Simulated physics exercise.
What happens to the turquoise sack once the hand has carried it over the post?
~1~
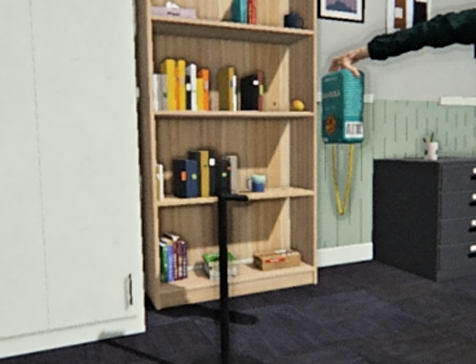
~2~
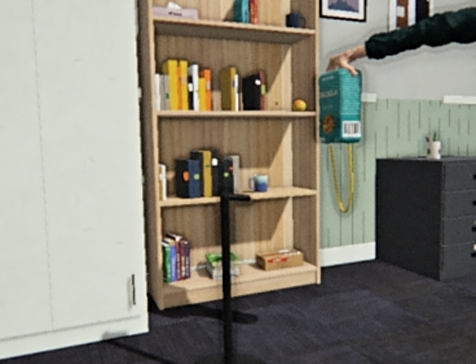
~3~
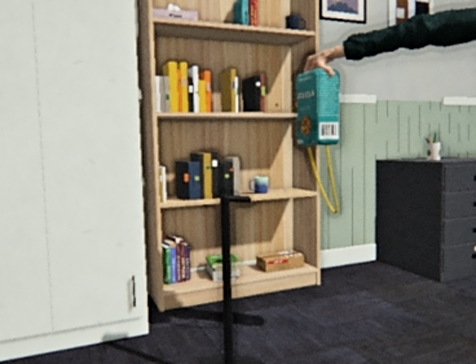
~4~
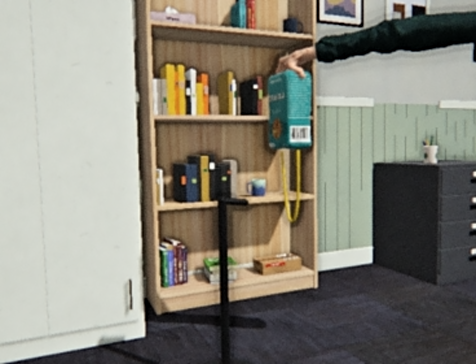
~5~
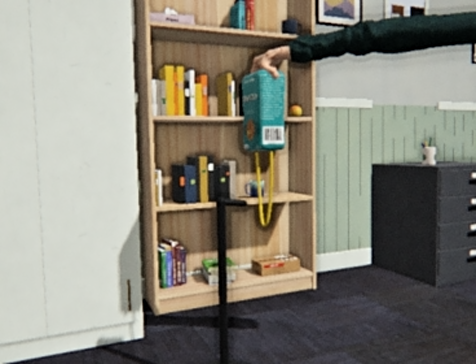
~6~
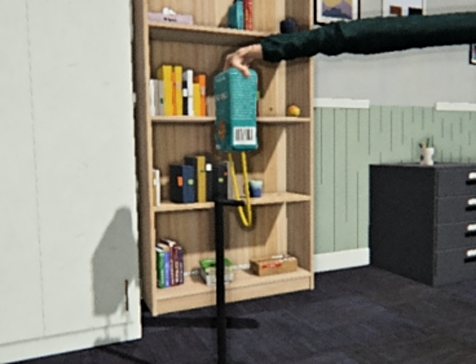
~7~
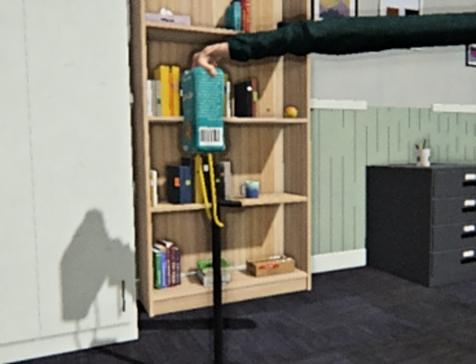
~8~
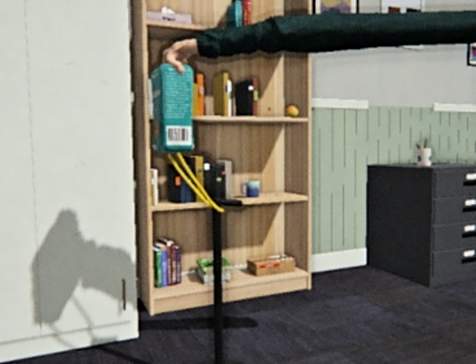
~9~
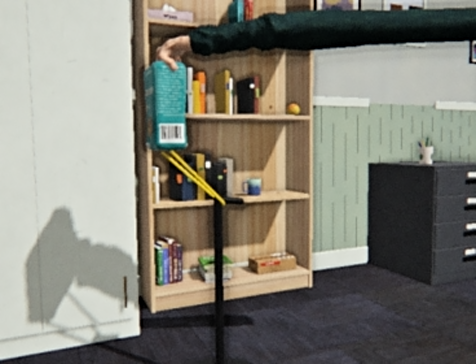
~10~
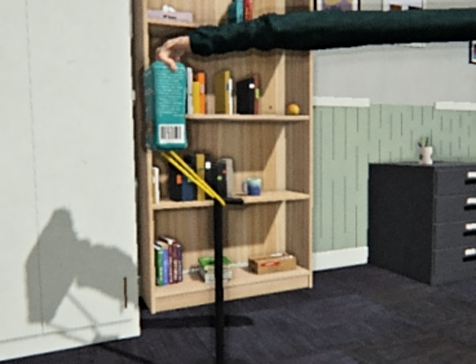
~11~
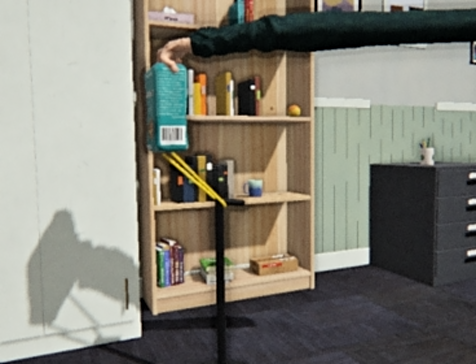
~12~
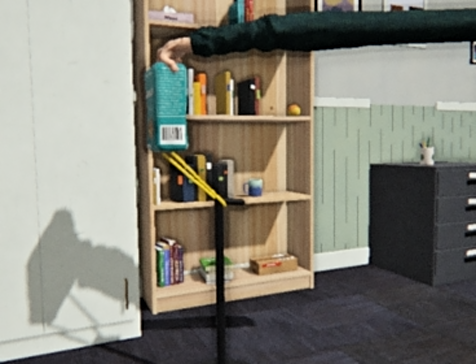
It gets caught, with its yellow loop pulled tight on the post, and the hand stops with the sack just to the left.
A turquoise sack, carried left by a hand, gets its yellow loop caught on a post.
